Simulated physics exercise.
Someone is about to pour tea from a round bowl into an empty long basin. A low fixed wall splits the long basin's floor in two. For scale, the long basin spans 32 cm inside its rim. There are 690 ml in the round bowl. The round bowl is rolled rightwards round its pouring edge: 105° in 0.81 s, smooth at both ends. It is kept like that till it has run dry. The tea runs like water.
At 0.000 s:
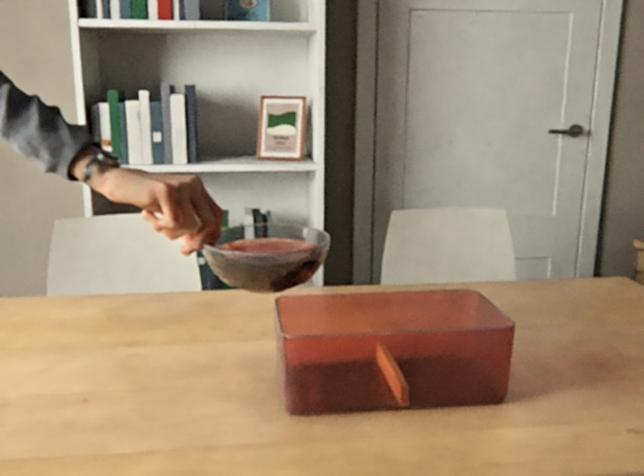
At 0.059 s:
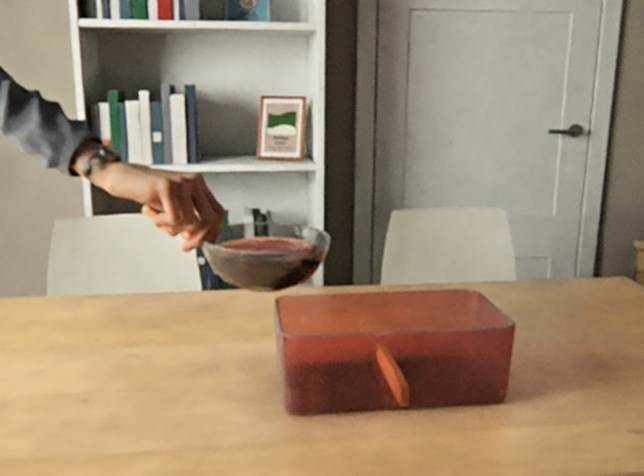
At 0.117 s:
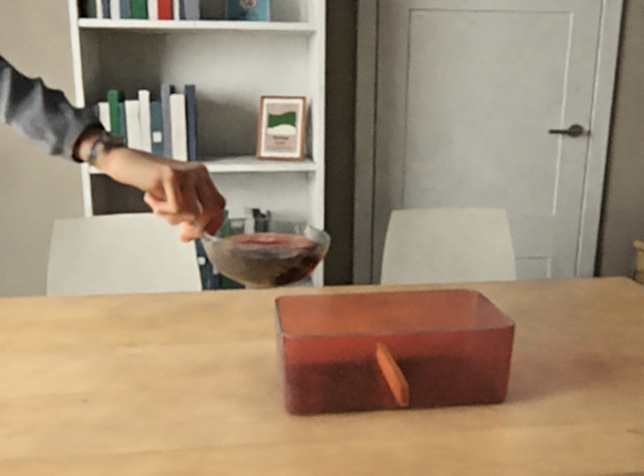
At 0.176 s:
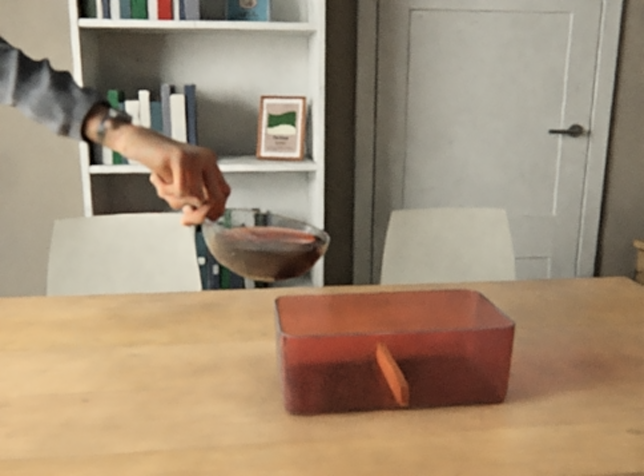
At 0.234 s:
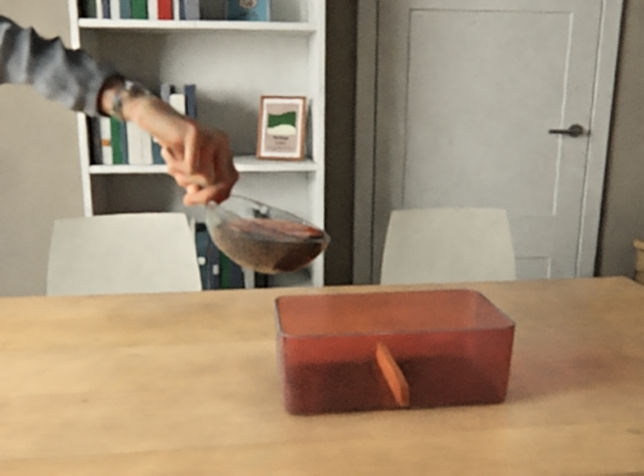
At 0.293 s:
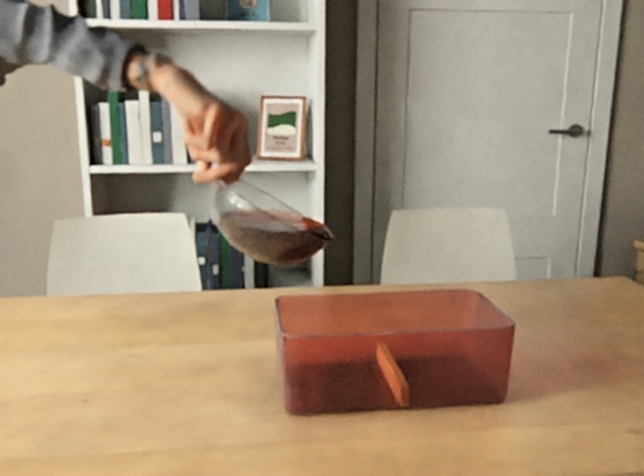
Hand tilting a round glass bowl of dark tea rightwards above a long reddish basin with an orange divider on a wooden table.
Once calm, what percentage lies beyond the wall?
Roughly 69 per cent is past the wall.
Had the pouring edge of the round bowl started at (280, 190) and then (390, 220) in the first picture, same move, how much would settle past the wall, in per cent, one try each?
First 25, then 50 per cent.
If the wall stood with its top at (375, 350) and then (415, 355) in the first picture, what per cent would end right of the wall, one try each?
First 85, then 25 per cent.
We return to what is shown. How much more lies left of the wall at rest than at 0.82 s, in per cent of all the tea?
About 10 per cent.
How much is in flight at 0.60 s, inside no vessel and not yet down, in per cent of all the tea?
About 60 per cent.
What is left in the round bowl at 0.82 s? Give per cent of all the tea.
Near 0 in a hundred.
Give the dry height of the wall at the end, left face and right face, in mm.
Some 22 mm on the left and 10 mm on the right.
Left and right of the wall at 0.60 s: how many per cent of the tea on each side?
Near 10 on the left, 14 on the right.
By 0.60 s the tilt is 88° and 16 per cent is still to pour, 10 is left of the wall and 15 right of it.
By 0.82 s the tilt is 105° and 0 per cent is still to pour, 19 is left of the wall and 76 right of it.
By 1.06 s the tilt is 105° and 0 per cent is still to pour, 27 is left of the wall and 71 right of it.
By 1.31 s the tilt is 105° and 0 per cent is still to pour, 29 is left of the wall and 69 right of it.
At rest 29 per cent lies left of the wall, 69 right of it and 2 outside.
